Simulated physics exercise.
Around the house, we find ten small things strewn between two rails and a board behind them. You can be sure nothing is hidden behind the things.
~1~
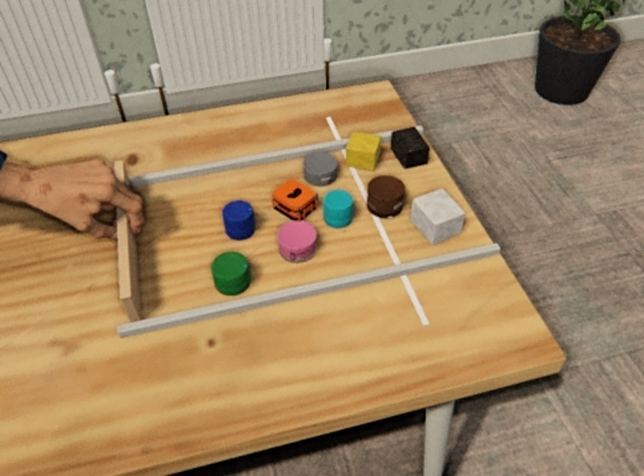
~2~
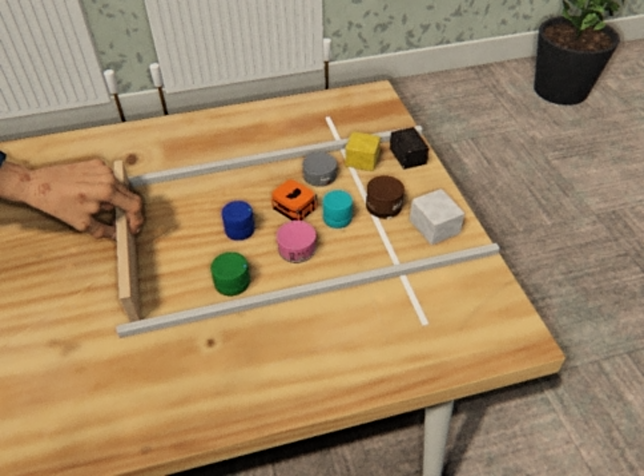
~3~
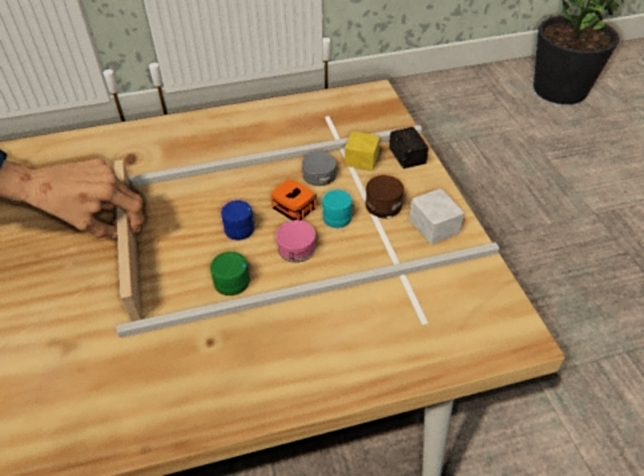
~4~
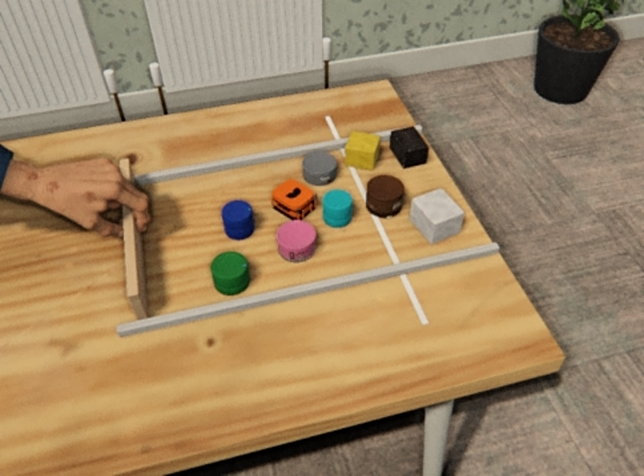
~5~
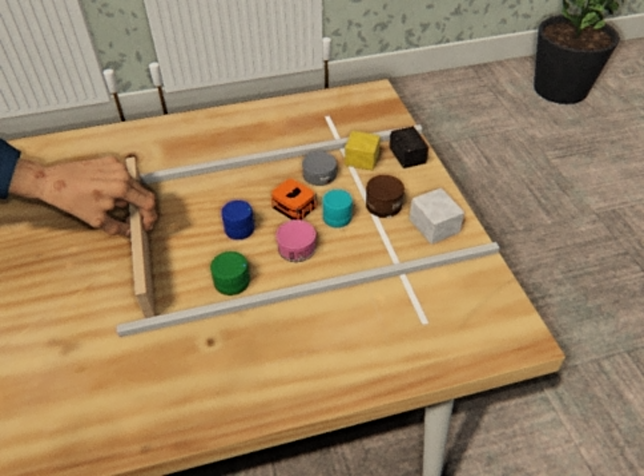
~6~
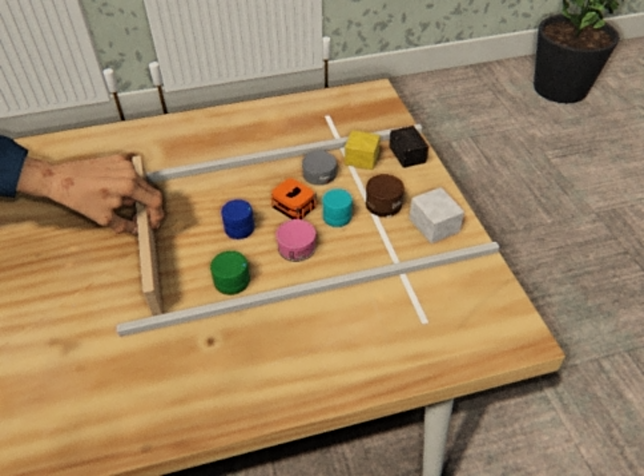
A hand slowly pushing a wooden board rightward between two rails on a table, towards small coloured blocks and tubs that stay still.
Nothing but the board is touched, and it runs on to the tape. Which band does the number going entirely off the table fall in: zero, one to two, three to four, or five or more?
So in the end, no bits get shoved clean off.
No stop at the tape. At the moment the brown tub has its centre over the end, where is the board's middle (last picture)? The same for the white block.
Brown tub: (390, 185); white block: (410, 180).
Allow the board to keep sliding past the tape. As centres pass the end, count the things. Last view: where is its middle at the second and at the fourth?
First: Around (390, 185). Next: Around (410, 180).
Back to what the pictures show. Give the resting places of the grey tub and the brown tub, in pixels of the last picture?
The grey tub ends up near (366, 157), and the brown tub near (437, 182).
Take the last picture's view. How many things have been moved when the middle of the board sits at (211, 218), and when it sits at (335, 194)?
At the first spot 1, then 8.
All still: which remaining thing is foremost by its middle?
Black block.
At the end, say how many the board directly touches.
In total, 5.
Soon after, none off yet; black block at rest near (409, 146); white block at rest near (436, 215); yellow block at rest near (362, 150).
After that, none off yet; black block at rest near (409, 146); white block at rest near (436, 215); yellow block displaced a little near (372, 148).
In the end, the number that fall off is zero.
